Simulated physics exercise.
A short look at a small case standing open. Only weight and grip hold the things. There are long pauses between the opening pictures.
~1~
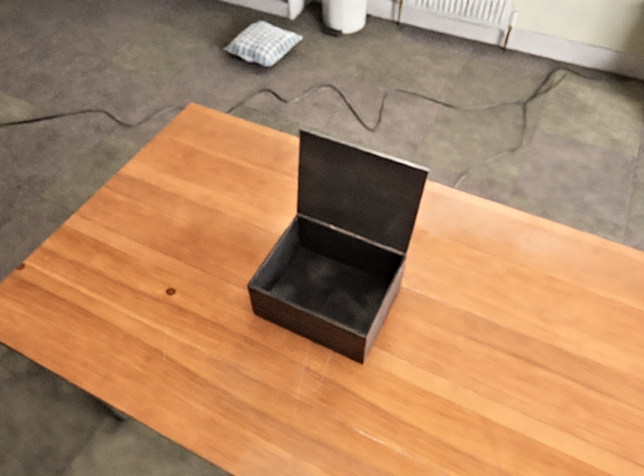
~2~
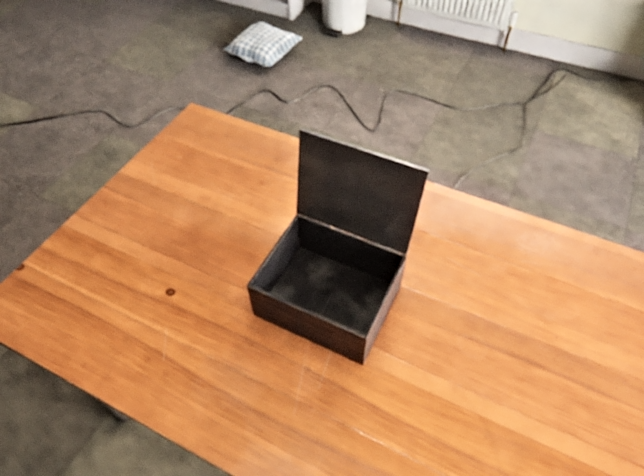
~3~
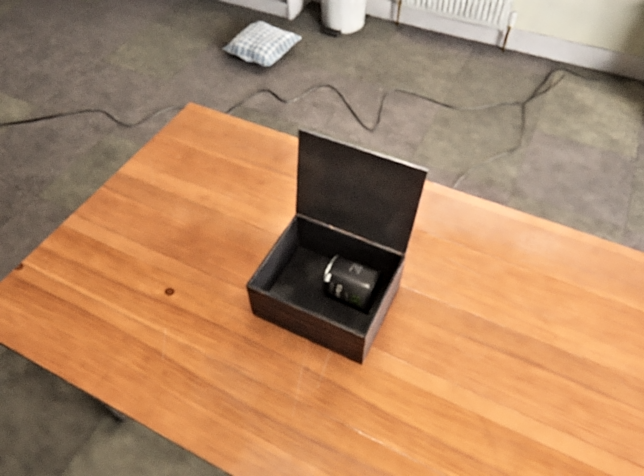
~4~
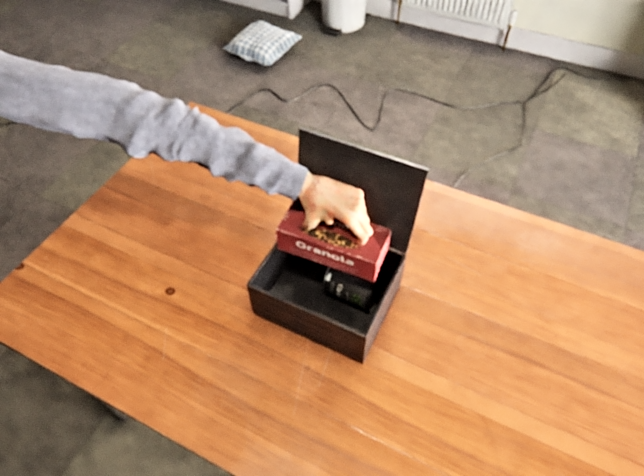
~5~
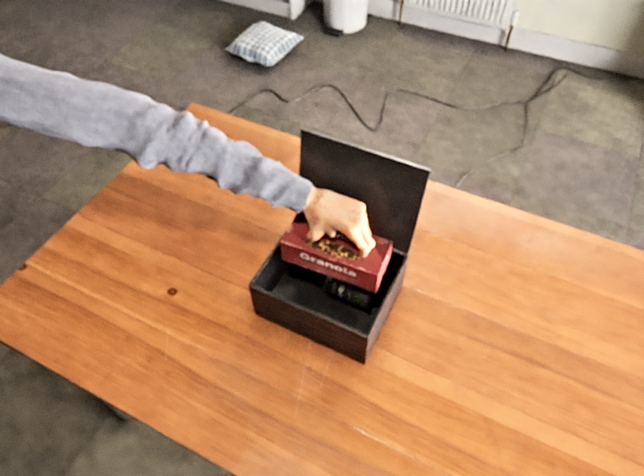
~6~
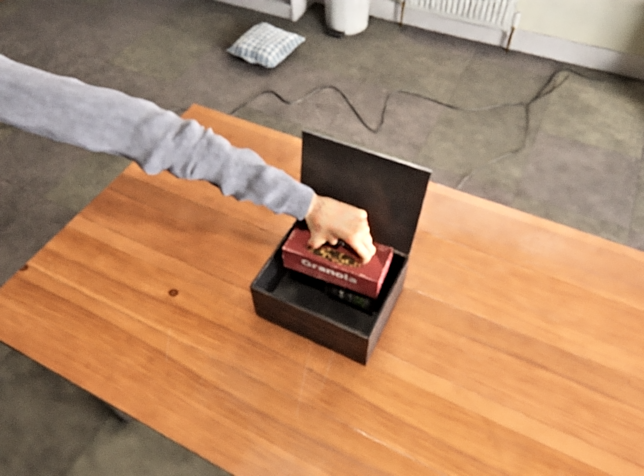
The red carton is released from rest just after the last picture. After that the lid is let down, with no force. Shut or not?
The lid sits on the rim.
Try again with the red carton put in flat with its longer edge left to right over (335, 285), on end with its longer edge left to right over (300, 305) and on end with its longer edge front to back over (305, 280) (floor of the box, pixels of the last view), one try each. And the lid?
First try: It shuts flat; second try: It will not close; third try: It will not close.
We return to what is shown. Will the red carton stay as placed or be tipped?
It tips.
Then, 0.60 s on from there, red carton on its side near (318, 304); black tin shifted a little.
Then, 1.20 s on from there, lid starting down; red carton on its side near (316, 311); black tin shifted a little.
Then, 1.70 s on from there, lid 50° above the rim; red carton on its side near (316, 311); black tin shifted a little.
Then, 2.10 s on from there, lid 13° above the rim; red carton on its side near (316, 311); black tin shifted a little.
In the end, lid shut; toppled in the box, red carton; black tin unmoved. At the end, from the last picture's camera, red carton near (316, 311).
